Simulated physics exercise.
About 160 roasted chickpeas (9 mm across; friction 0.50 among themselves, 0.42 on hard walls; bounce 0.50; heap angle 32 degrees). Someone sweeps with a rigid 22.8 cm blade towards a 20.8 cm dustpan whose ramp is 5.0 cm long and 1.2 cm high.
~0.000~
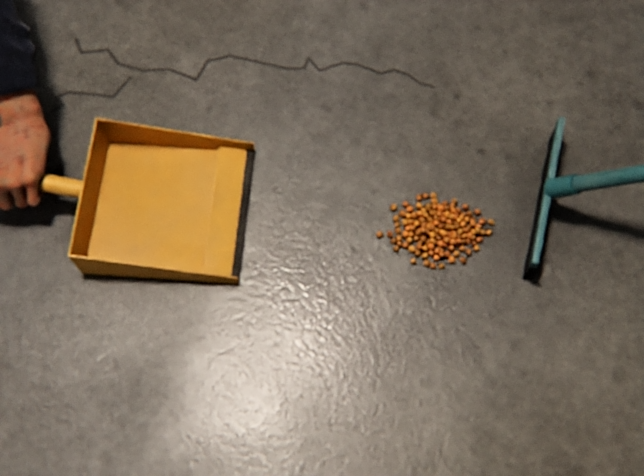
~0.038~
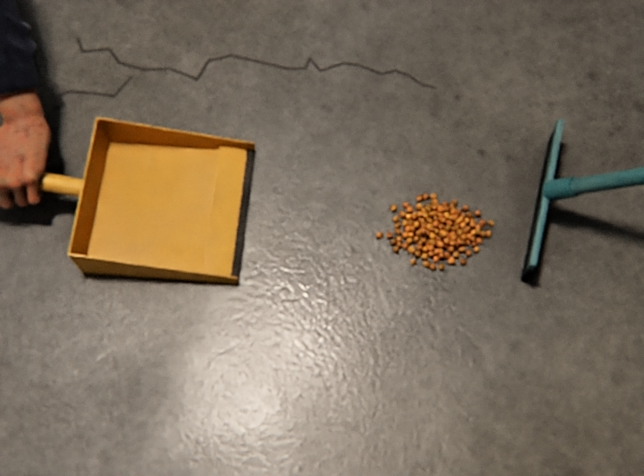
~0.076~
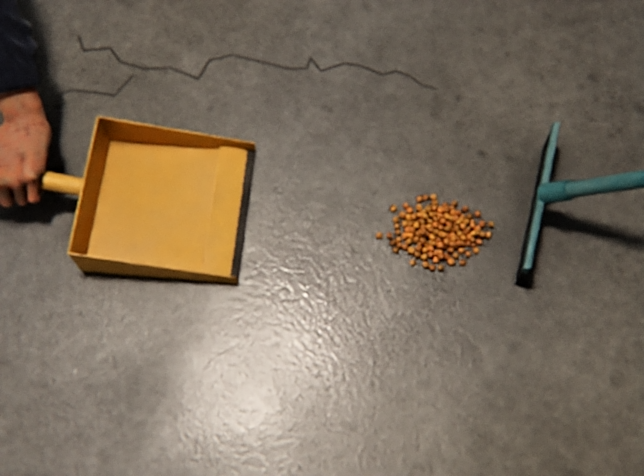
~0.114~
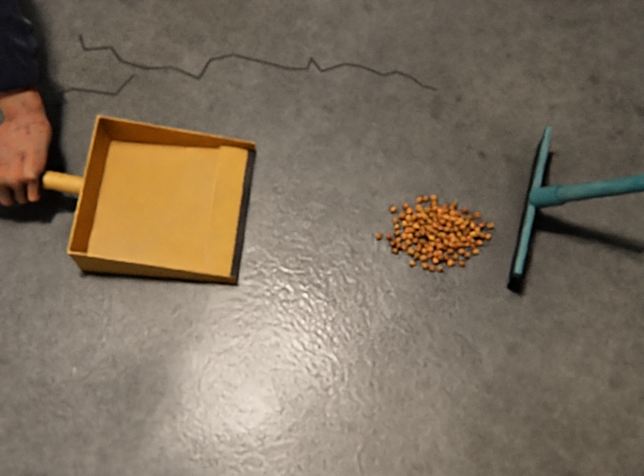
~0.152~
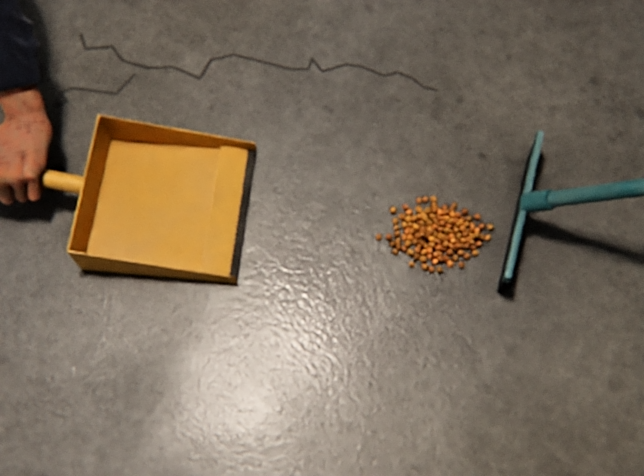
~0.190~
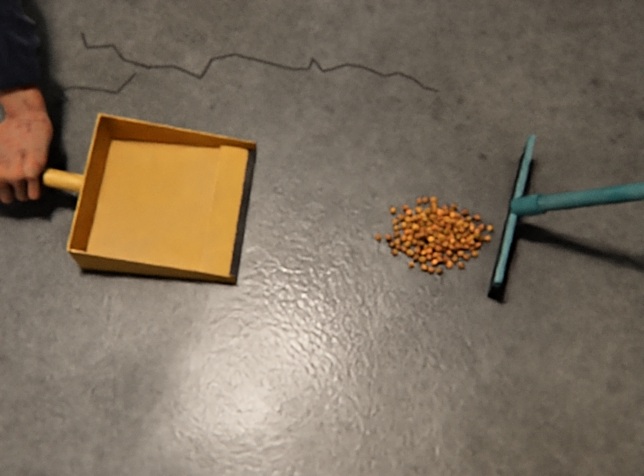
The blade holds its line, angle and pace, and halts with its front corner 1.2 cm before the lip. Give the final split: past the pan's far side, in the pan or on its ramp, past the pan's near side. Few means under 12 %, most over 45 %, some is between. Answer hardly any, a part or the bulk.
Past the pan's far side: Hardly any; in the pan or on its ramp: Hardly any; past the pan's near side: A part.
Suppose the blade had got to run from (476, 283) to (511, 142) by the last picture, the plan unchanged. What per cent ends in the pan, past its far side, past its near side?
Pan 5, far 5, near 15.
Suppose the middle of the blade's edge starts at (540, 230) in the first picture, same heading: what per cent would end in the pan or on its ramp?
Some 0 per cent.
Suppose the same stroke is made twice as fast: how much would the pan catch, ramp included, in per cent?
In that case some 5 per cent.
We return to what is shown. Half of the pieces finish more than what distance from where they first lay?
Some 24 cm.
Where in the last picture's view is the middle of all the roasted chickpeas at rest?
Near (265, 240).
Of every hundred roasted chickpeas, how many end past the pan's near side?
About 20 per cent.
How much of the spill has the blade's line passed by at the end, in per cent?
About 30 per cent.
Then, at 0.69 s, middle of the blade 21 cm from the lip; 0 % over the lip, far side 0 %, near side 0 %.
Then, at 1.02 s, middle of the blade 11 cm from the lip; 0 % over the lip, far side 0 %, near side 15 %.
After 1.45 s, middle of the blade 3 cm from the lip; 0 % over the lip, far side 0 %, near side 20 %.
In the end, at 1.8 s, far side 0 %, pan 0 %, near side 20 %, in front of the lip or behind the blade 75 %.
